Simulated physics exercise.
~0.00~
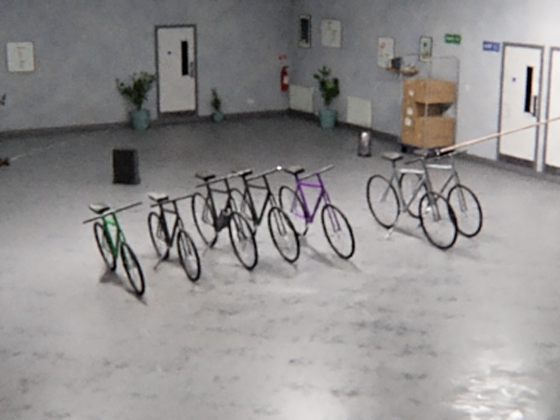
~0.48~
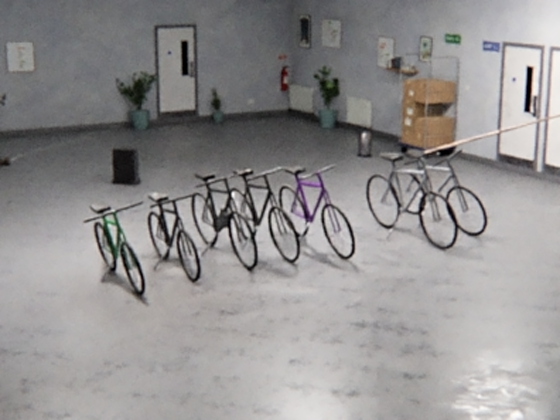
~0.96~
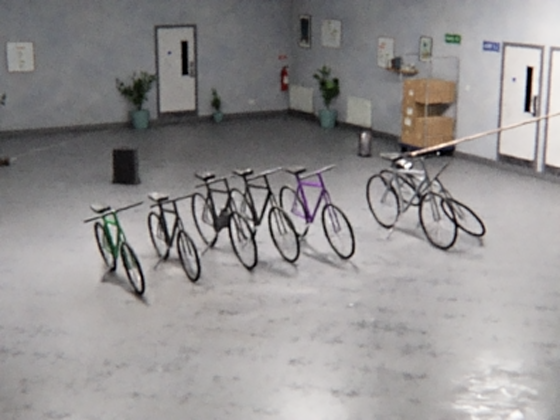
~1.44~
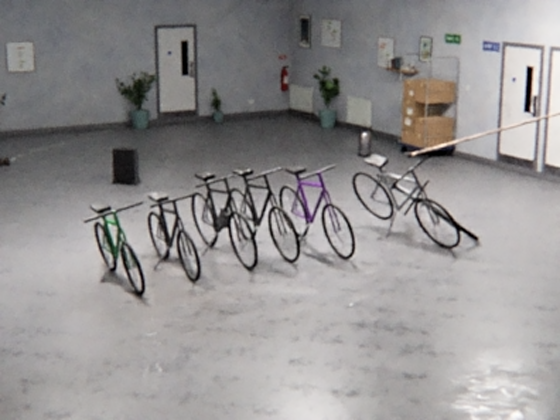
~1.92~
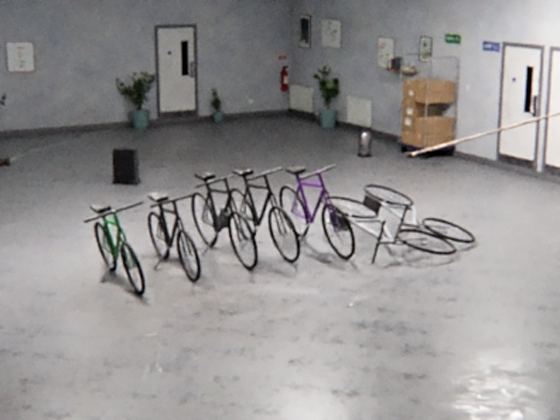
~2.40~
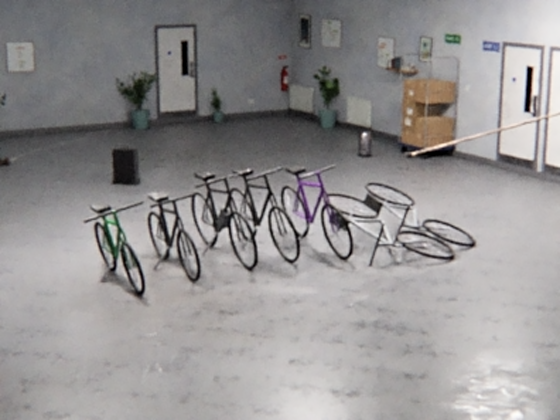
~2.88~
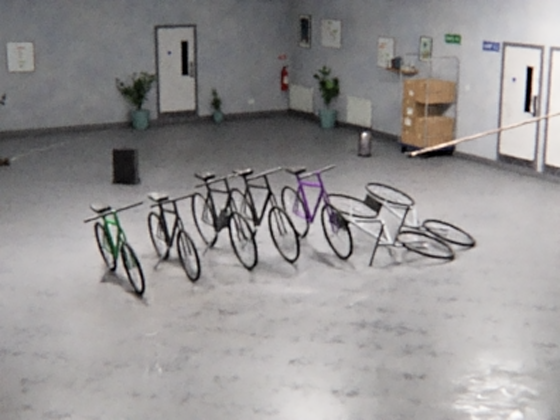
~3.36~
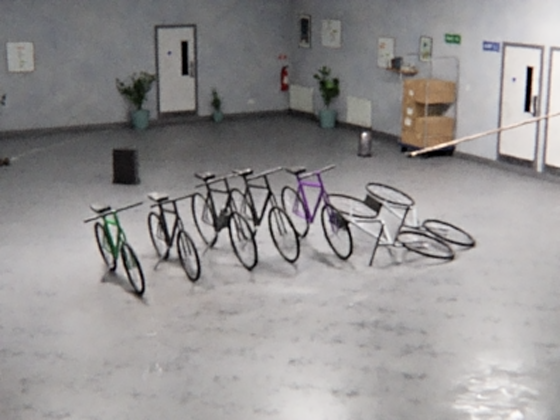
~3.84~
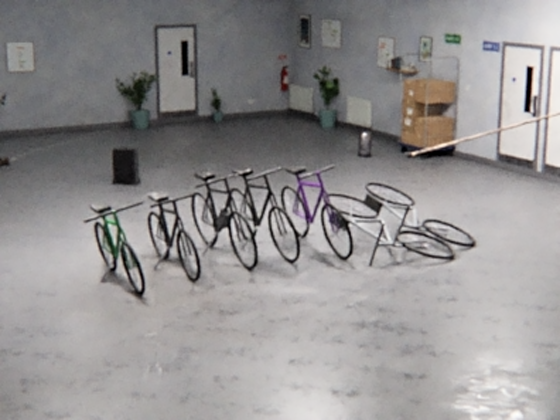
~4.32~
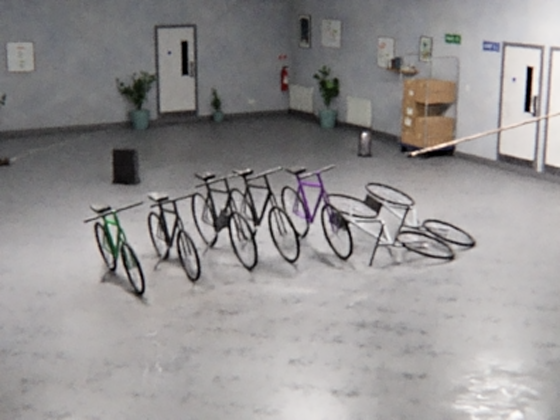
To begin with, a row of bicycles stands on a grey floor, a green one at the left end, a purple one further along, and a pair set slightly apart at the right. A long pole reaching in from the right moves left against the end bicycle, which starts to tilt. The pole stops, but the bicycle keeps tipping left onto its neighbour. That one leans over too, and both drop to the floor in a tangle beside the purple bicycle. The purple bicycle, the green one and the three dark ones between them stay upright, and nothing more moves.
